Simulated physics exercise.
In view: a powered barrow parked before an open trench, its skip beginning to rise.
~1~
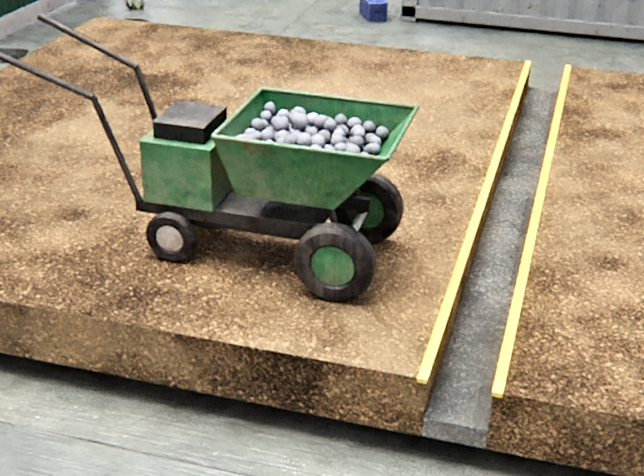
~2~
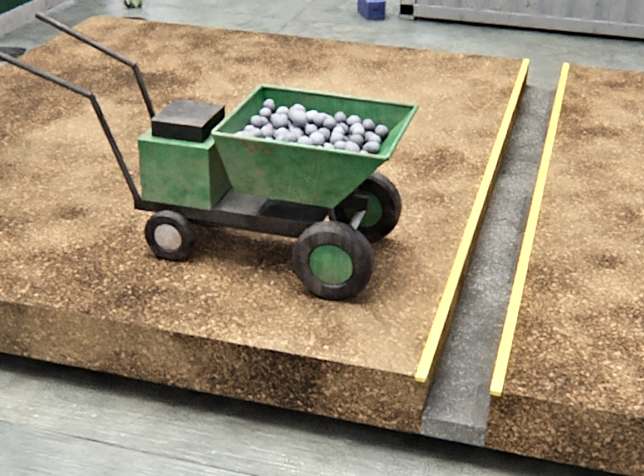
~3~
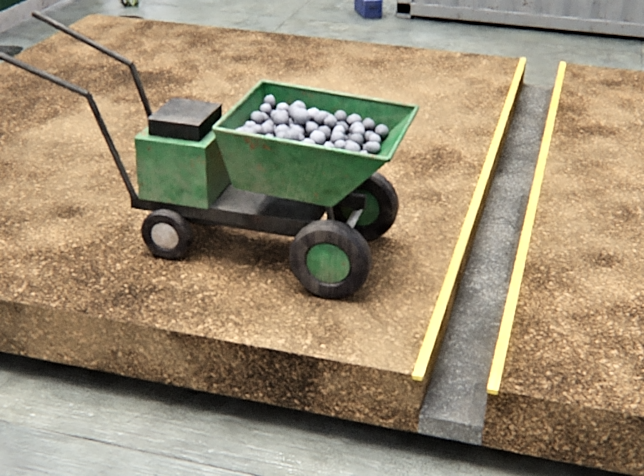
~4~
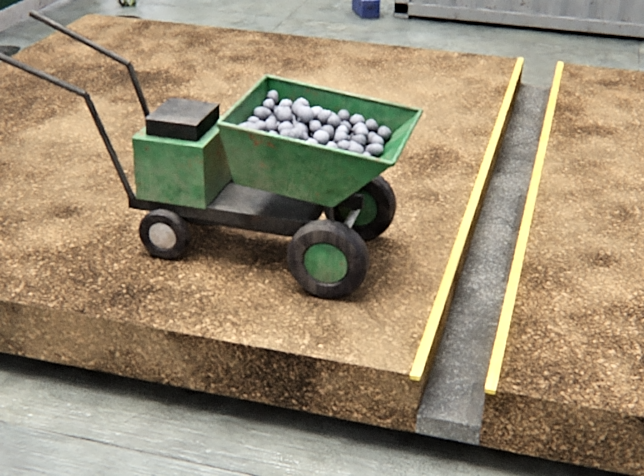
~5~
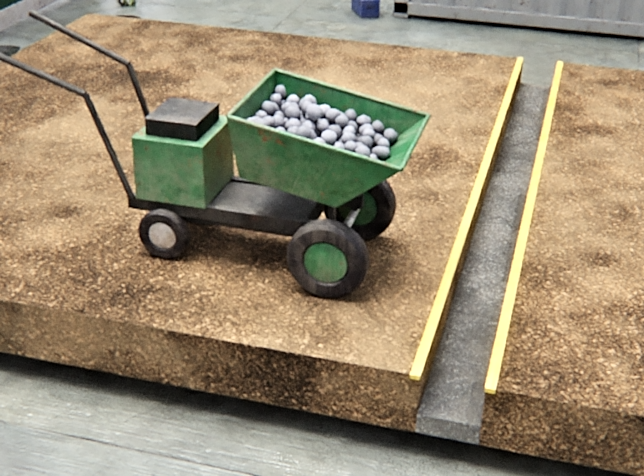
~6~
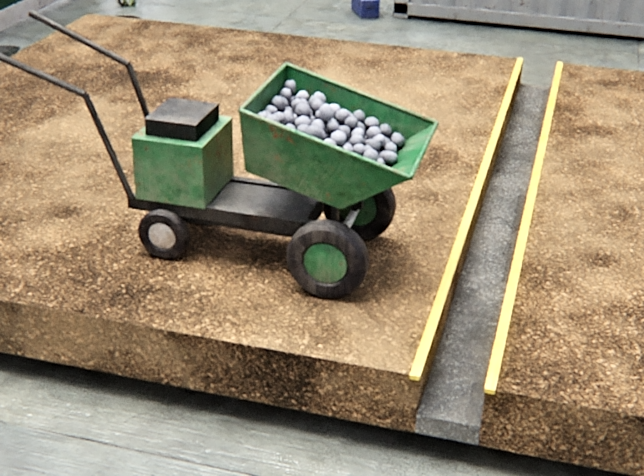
Green powered barrow standing beside a yellow-edged trench, its skip of round grey cobbles starting level, then slowly tilting toward the right.
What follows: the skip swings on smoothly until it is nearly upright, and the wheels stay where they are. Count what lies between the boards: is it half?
In the trench: Over half.
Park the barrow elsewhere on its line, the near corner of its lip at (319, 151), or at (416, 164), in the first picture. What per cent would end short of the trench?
Roughly 30 per cent, and 0 per cent.
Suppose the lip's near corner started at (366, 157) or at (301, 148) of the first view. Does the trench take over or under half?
In turn: The larger part; the smaller part.
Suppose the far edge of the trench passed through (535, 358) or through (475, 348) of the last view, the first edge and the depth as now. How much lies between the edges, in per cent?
First some 100, then 40 per cent.
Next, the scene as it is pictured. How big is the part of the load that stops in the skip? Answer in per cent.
Roughly 0 in a hundred.
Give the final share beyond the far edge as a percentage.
Close to 20 per cent.
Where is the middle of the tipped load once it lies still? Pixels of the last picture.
At about (485, 299).
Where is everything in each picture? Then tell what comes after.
In the first picture, lip of the skip near (387, 160), level; top of the load near (298, 137), round cobbles; first edge of the trench near (434, 343); far edge near (506, 355), the trench under half as wide as the skip, and about half as deep as wide.
In the second picture, lip of the skip near (387, 159), level; top of the load near (297, 135).
In the third picture, lip of the skip near (388, 160), tipped barely; top of the load near (300, 122).
In the fourth picture, lip of the skip near (392, 164), tipped a little; top of the load near (295, 129).
In the fifth picture, lip of the skip near (401, 170), tipped a little; top of the load near (293, 114).
In the sixth picture, lip of the skip near (410, 178), tipped clearly; top of the load near (303, 111); first edge of the trench near (427, 339); far edge near (498, 352).
Shortly afterwards, skip tipped steeply; the whole lot in the skip.
Next, skip tipped steeply; all but a few in the skip; a little in or heaped over the trench; only a few beyond it; only a few falling.
Some moments later, skip tipped right over; near a quarter in the skip; near half in or heaped over the trench; near a quarter beyond it.
In the end, skip tipped right over; only a few in the skip; the bulk in or heaped over the trench; near a quarter beyond it.
